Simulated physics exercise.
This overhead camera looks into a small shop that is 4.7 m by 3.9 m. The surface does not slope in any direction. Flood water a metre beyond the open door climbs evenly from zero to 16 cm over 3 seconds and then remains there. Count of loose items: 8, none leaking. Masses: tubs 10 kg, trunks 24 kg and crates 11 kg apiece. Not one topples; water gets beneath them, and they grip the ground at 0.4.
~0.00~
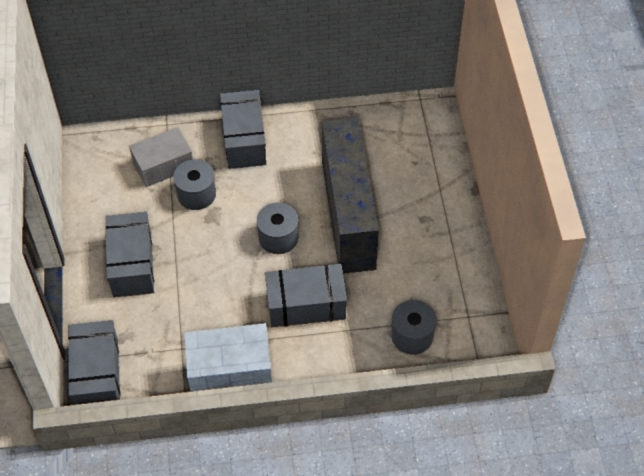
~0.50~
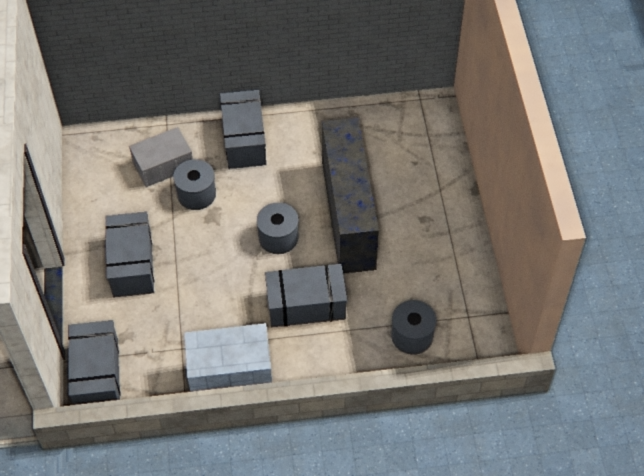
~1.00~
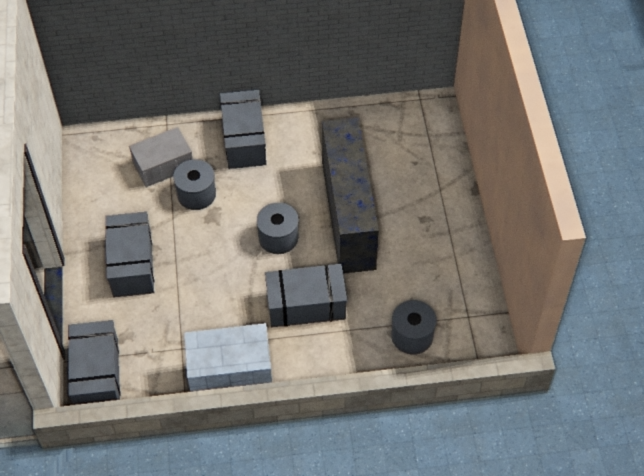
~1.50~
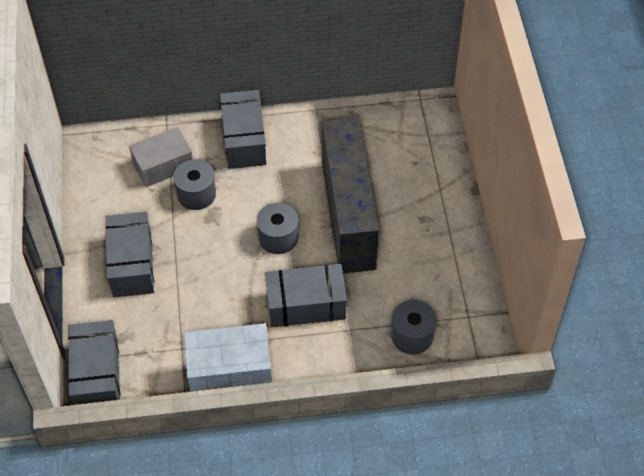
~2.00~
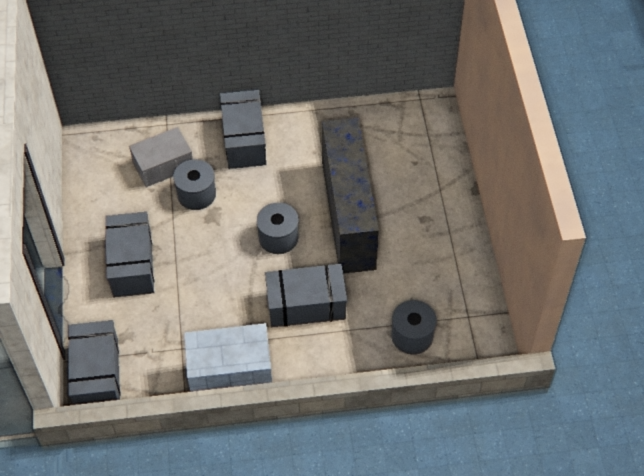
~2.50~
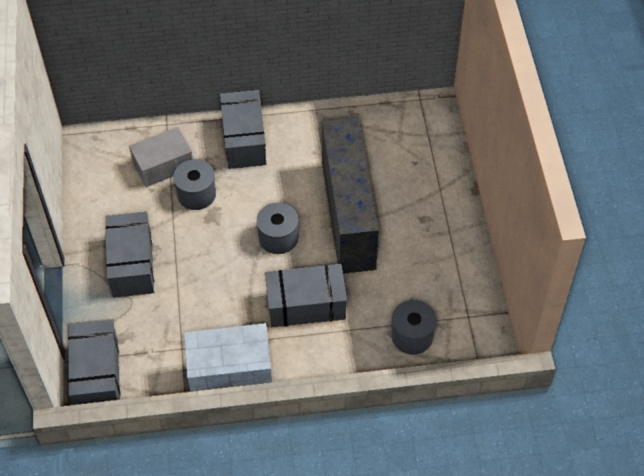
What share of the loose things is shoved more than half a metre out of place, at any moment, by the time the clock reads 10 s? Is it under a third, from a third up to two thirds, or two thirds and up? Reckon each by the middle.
The middle of three bands.
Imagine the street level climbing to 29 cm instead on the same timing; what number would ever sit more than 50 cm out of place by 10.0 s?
Then 6 of them.
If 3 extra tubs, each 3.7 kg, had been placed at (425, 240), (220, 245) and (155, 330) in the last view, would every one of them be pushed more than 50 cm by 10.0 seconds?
The first one stays inside the mark, the next tops the mark, and the last tops the mark.
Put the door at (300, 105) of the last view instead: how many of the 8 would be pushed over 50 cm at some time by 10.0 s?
So the tally would be 1.
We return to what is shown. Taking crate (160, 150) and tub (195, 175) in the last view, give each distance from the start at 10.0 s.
Shifts: 50 cm / 30 cm.
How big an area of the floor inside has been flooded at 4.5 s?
About 5.5 m2 is covered.
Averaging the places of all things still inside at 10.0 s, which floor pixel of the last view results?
The centre sits near (248, 229).
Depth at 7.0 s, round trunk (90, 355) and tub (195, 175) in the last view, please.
First roughly 5 cm, second roughly 3 cm.
After 3.5 s 0 of 8 are over 50 cm from their spots; 0 afloat.
After 4.5 s 1 of 8 are over 50 cm from their spots; 0 afloat.
After 7.0 s 1 of 8 are over 50 cm from their spots; 0 afloat.
After 10.0 s 4 of 8 are over 50 cm from their spots, and 4 have been at some point; 3 afloat.
